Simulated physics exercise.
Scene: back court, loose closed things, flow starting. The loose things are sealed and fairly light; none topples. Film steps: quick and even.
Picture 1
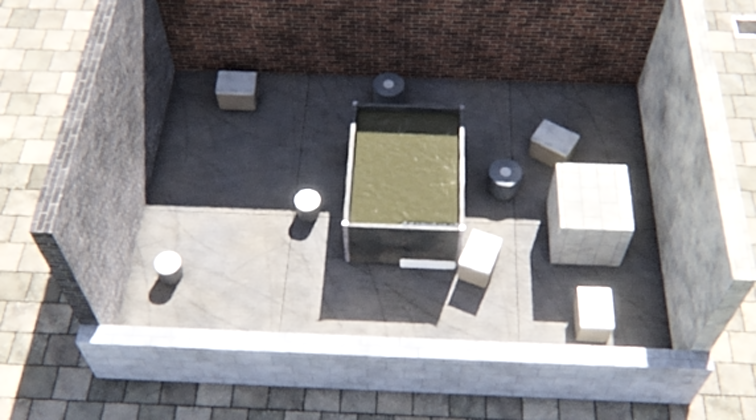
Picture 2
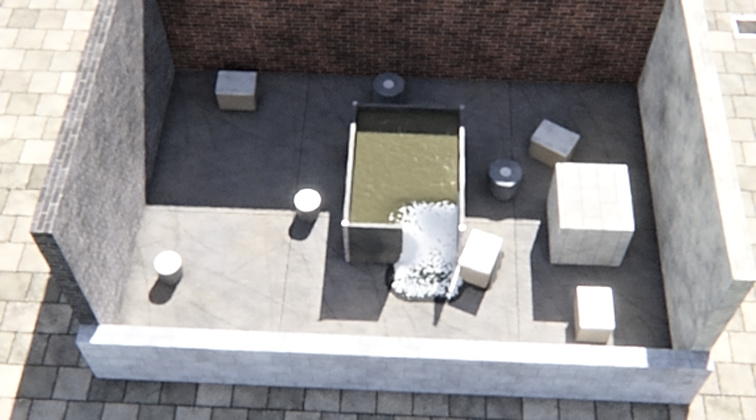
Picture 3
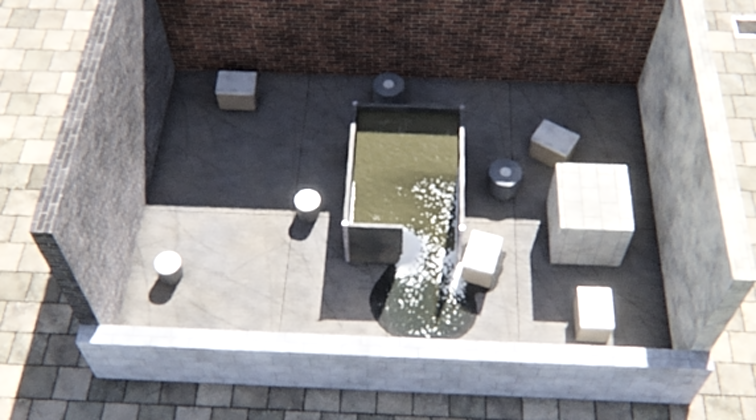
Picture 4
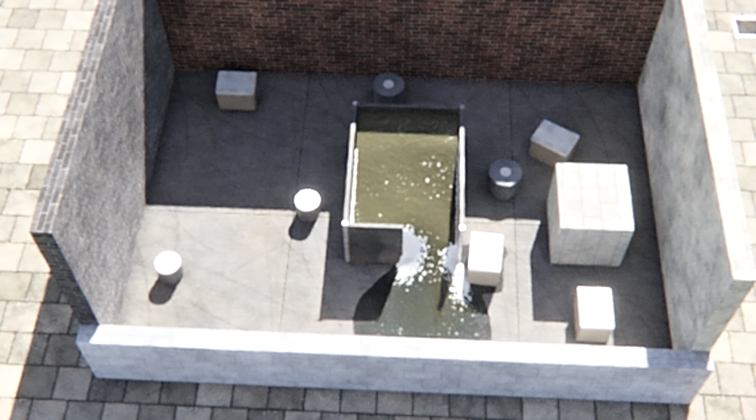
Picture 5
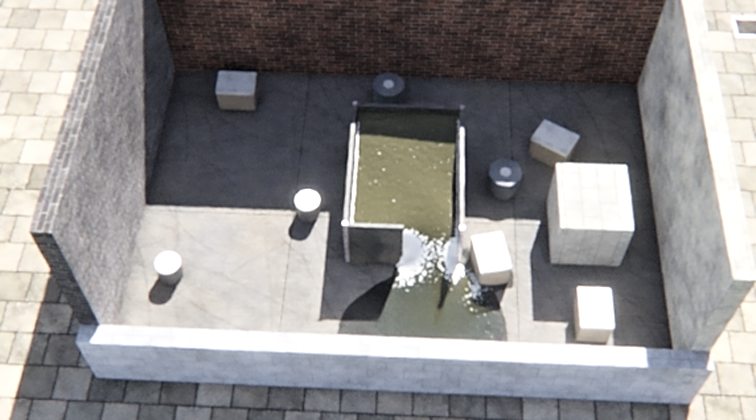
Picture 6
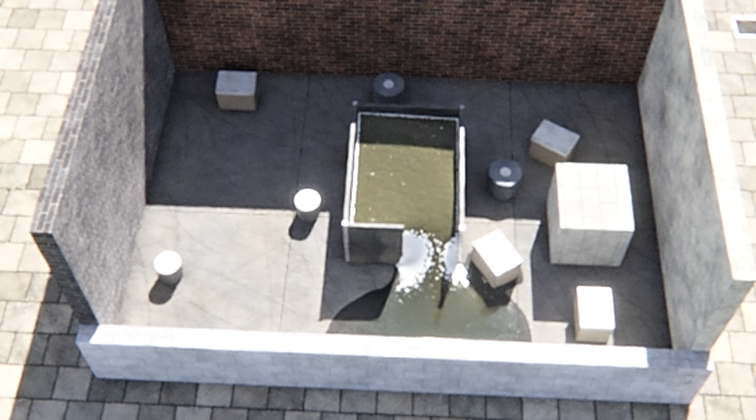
Murky water poured through a gap in the front of a raised tank and spread across the courtyard floor, nudging and turning a pale box beside it slightly to the right while everything else stayed put.
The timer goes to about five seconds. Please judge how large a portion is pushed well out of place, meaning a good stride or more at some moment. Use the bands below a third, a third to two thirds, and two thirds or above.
It falls below a third.
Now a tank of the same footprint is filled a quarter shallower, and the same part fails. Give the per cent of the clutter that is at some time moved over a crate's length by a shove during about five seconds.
Share moved: Approx. 20 percent.
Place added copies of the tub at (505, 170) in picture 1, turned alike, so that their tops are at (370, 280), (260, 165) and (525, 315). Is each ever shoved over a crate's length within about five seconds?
The first sits tight, the second sits tight, the third travels far.
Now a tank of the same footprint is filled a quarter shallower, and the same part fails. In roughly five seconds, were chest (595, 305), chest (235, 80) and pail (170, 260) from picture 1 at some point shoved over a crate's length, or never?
First one reached the mark, second one stopped before it, third one reached the mark.
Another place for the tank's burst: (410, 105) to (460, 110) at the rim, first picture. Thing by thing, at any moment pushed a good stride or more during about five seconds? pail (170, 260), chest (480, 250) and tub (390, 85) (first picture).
First covers that distance, second stays short of it, third covers that distance.
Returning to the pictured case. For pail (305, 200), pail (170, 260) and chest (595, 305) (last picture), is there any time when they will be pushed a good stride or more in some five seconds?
Note, listed order - never went far / moved a long way / moved a long way.
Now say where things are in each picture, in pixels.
A chest at (481, 251), on the bottom; a pail at (168, 262) rests on the ground; 0 of 8 have shifted, in the first picture.
A chest at (481, 251) rests on the ground; a pail at (168, 262) rests on the ground; 0 of 8 have shifted, in the second picture.
A chest at (483, 251), on the bottom; a pail at (168, 262), on the bottom; 0 of 8 have shifted, in the third picture.
A chest at (486, 252) rests on the ground, close to its start; a pail at (168, 262) rests on the ground; 1 of 8 have shifted, in the fourth picture.
A chest at (492, 252) rests on the ground, close to its start; a pail at (168, 262) rests on the ground; 1 of 8 have shifted, in the fifth picture.
A chest at (498, 252), on the bottom, close to its start; a pail at (168, 262), on the bottom; 1 of 8 have shifted, in the sixth picture.
A moment on, 0 of 8 are well off their spots; 0 afloat.
Next, 1 of 8 are well off their spots; 0 afloat.
Later, 2 of 8 are well off their spots; 1 afloat.
In the end, 2 of 8 are well off their spots, and 2 have been at some point; 2 afloat.
